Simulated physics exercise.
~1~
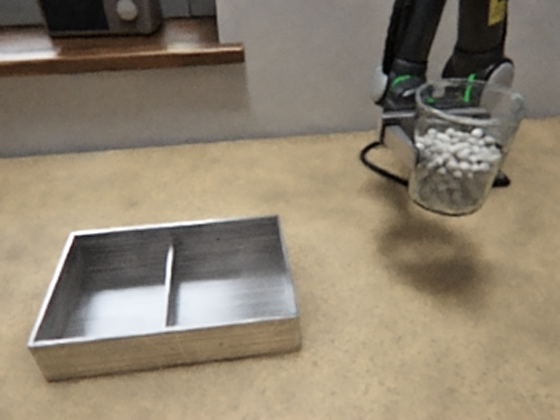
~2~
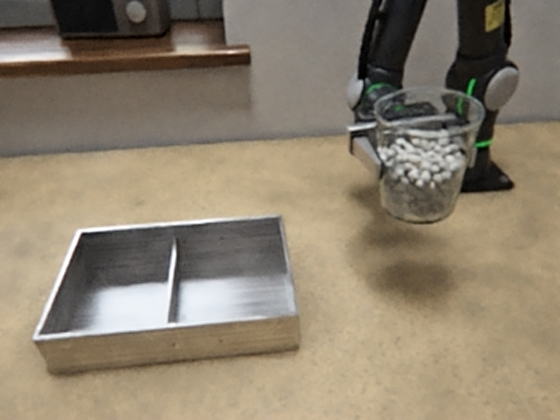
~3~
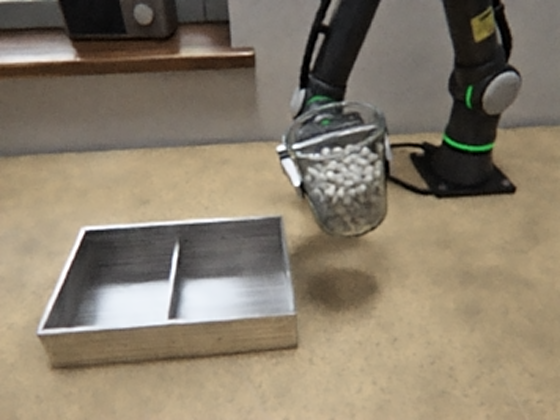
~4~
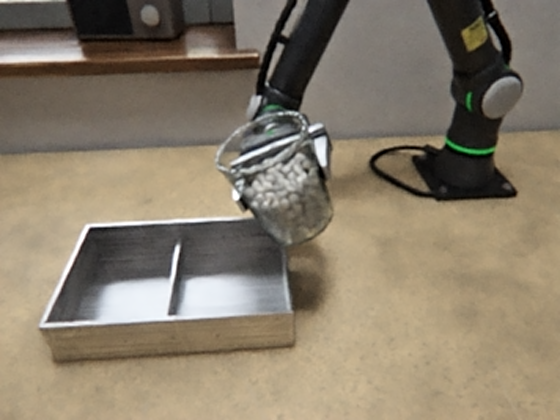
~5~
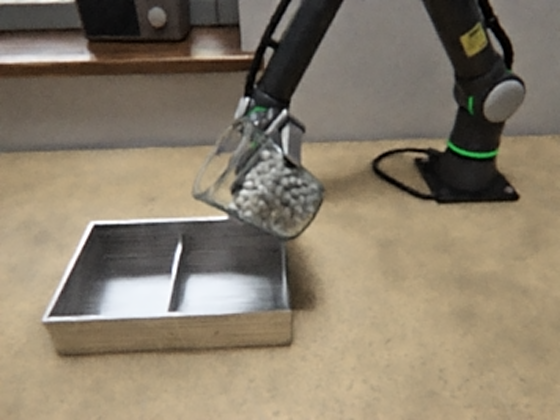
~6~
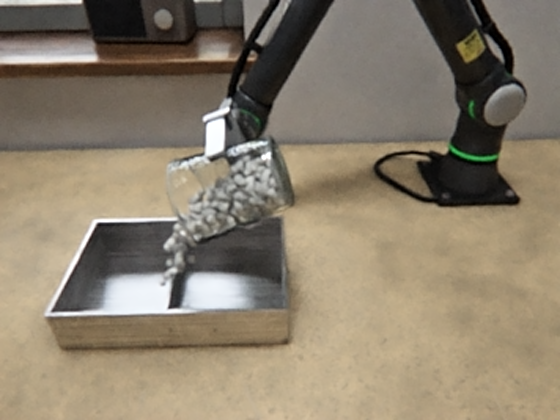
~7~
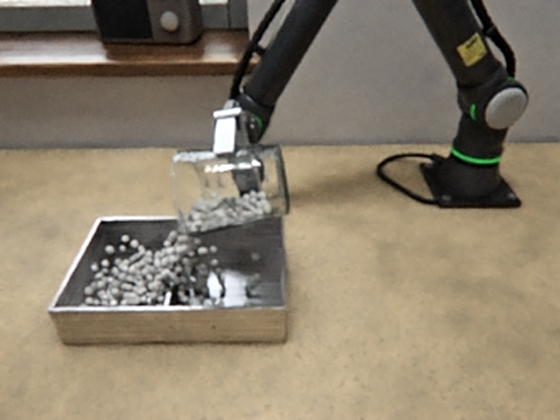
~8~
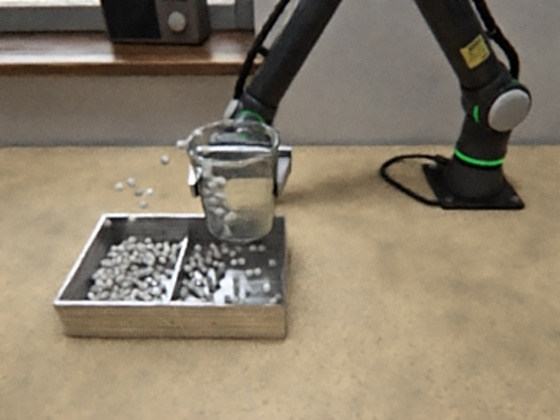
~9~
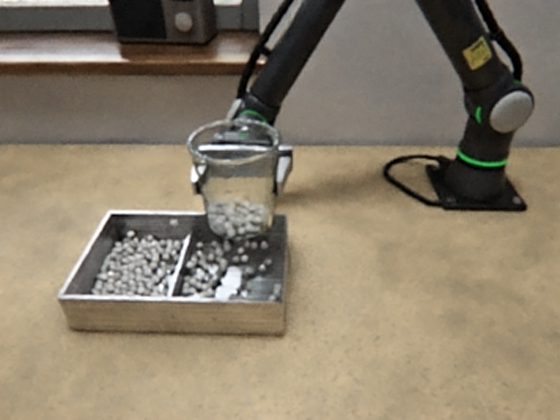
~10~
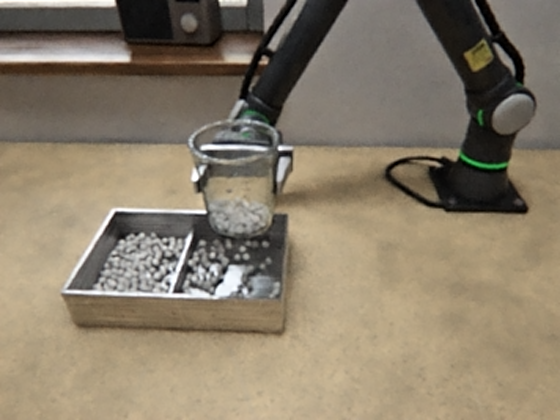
A robot arm carries a clear beaker left and tips most beads into a divided box.
